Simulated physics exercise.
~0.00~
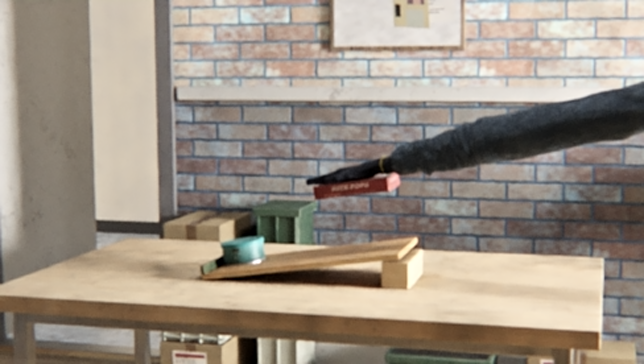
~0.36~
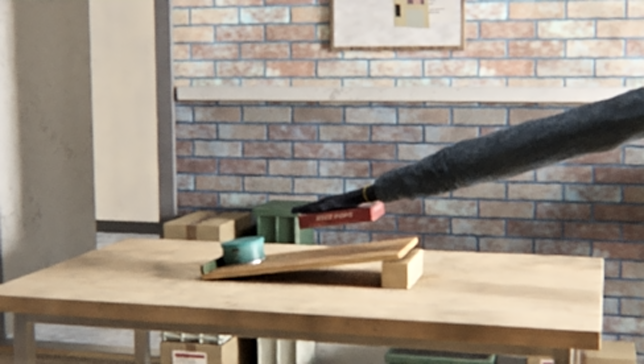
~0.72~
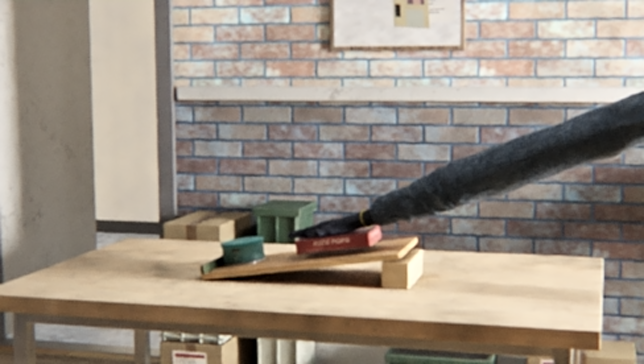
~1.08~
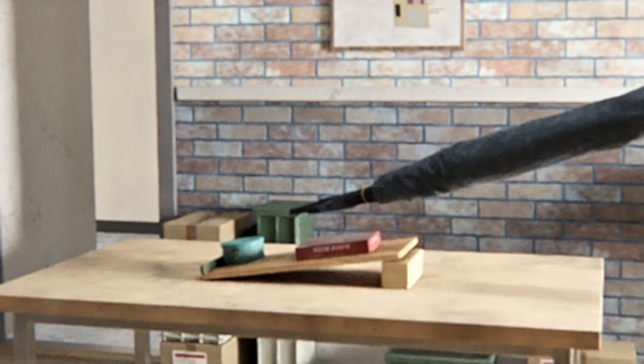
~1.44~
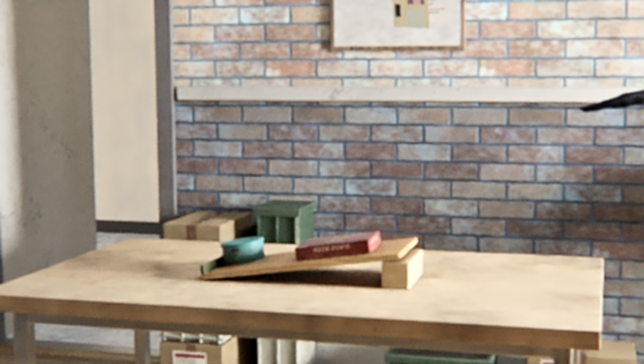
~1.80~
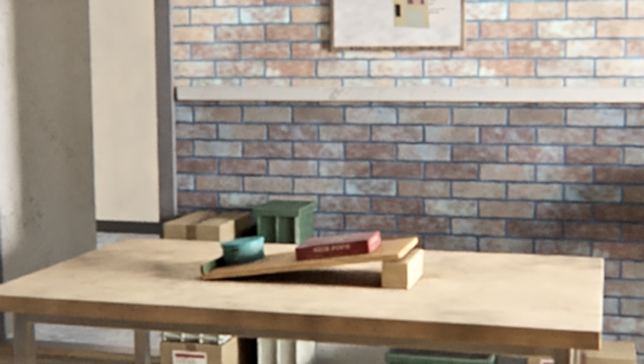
The clip shows a board resting on a block on a wooden table, with a turquoise tub at its lower end. A dark-sleeved arm lowers a red packet onto the sloping board, releases it and withdraws to the right, and the packet and tub stay in place.
